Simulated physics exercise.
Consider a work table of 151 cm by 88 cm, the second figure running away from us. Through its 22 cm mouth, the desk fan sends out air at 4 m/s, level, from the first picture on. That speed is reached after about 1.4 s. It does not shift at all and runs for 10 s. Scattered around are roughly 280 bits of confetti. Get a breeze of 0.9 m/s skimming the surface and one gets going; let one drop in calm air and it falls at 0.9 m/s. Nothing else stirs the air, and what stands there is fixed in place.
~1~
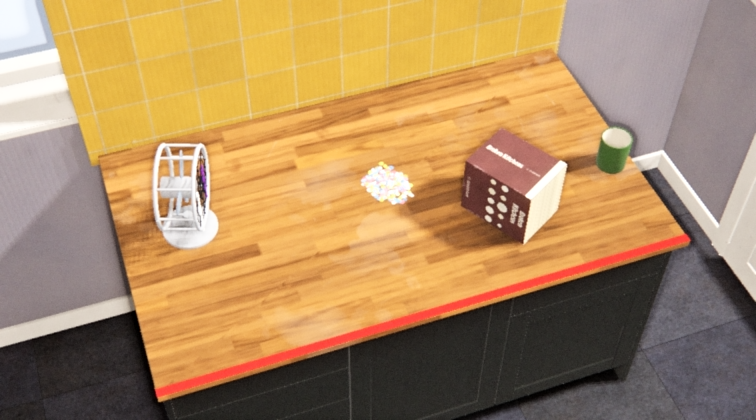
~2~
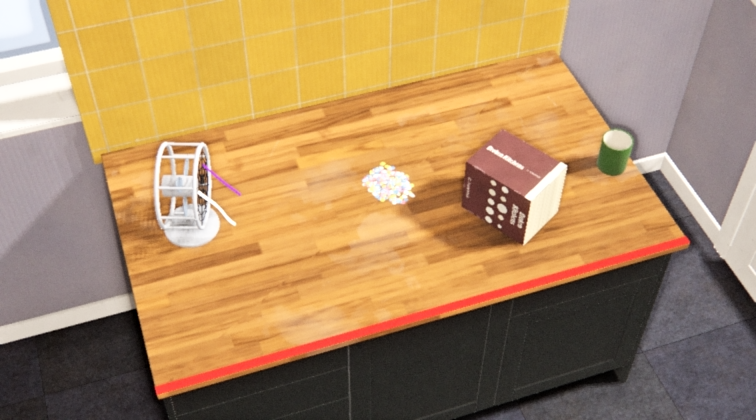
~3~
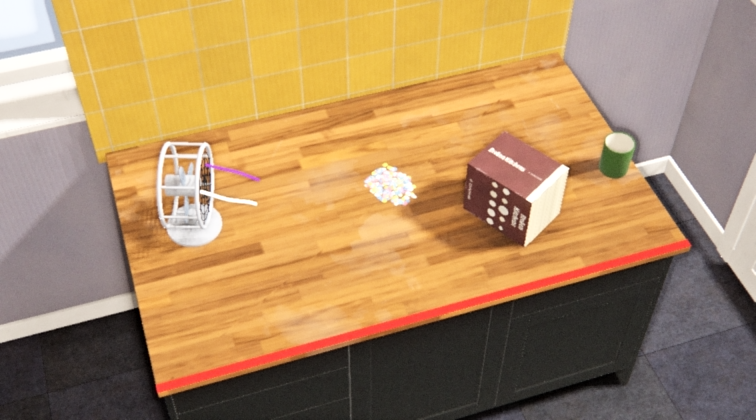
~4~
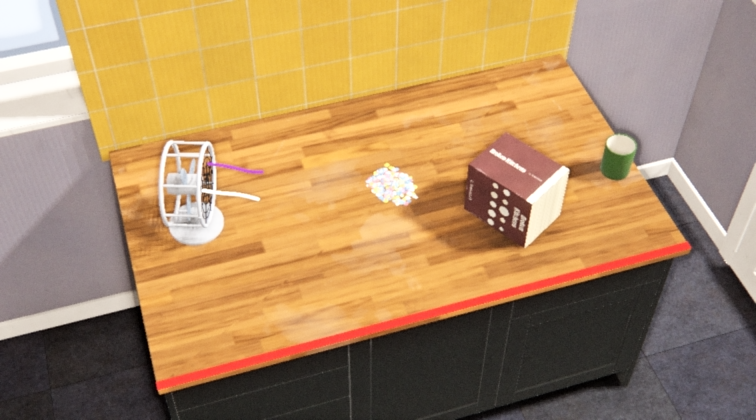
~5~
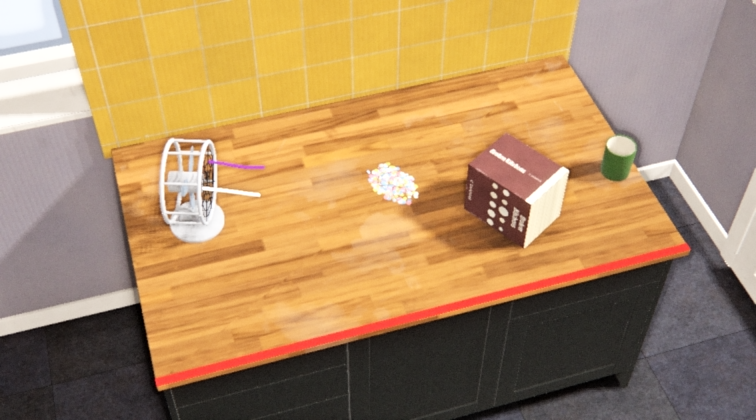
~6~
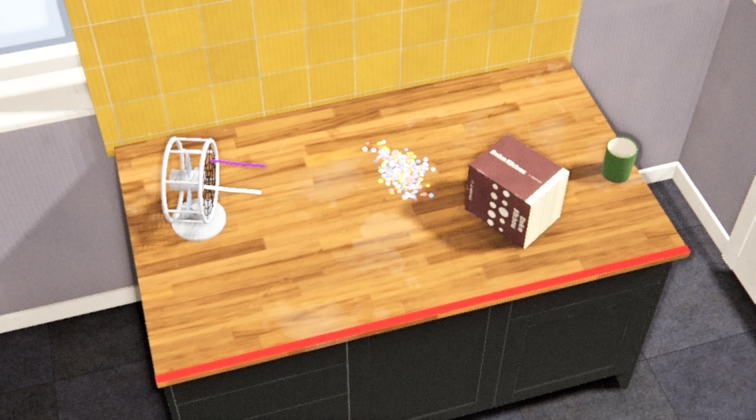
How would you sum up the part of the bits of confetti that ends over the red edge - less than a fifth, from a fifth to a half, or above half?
I would sum it up as less than a fifth.
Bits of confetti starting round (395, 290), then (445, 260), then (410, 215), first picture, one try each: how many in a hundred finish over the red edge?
First try 80 %, second 100 %, third 30 %.
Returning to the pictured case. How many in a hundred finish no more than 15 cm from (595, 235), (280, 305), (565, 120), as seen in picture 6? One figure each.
In turn about 0 %, 0 %, 0 %.
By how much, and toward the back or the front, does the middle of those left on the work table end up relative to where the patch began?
It shifted toward the rear by roughly 35 cm.
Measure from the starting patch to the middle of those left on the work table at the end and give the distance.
55 cm.
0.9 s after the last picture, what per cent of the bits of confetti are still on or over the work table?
Near 100 %.
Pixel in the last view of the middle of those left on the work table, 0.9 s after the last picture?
Around (489, 76).
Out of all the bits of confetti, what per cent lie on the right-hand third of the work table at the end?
Roughly 70 in a hundred.
Then, 0.9 s after the last picture, 0 % are over the red edge; the middle of those still in play is near (489, 76); 35 % have settled or left.
Then, 2.1 s after the last picture, 0 % are over the red edge; the middle of those still in play is near (489, 76); 42 % have settled or left.
Then, 4.4 s after the last picture, 0 % are over the red edge; the middle of those still in play is near (487, 76); 54 % have settled or left.
Then, 8.9 s after the last picture, at the end, 0 % are over the red edge; the middle of those still in play is near (486, 77).
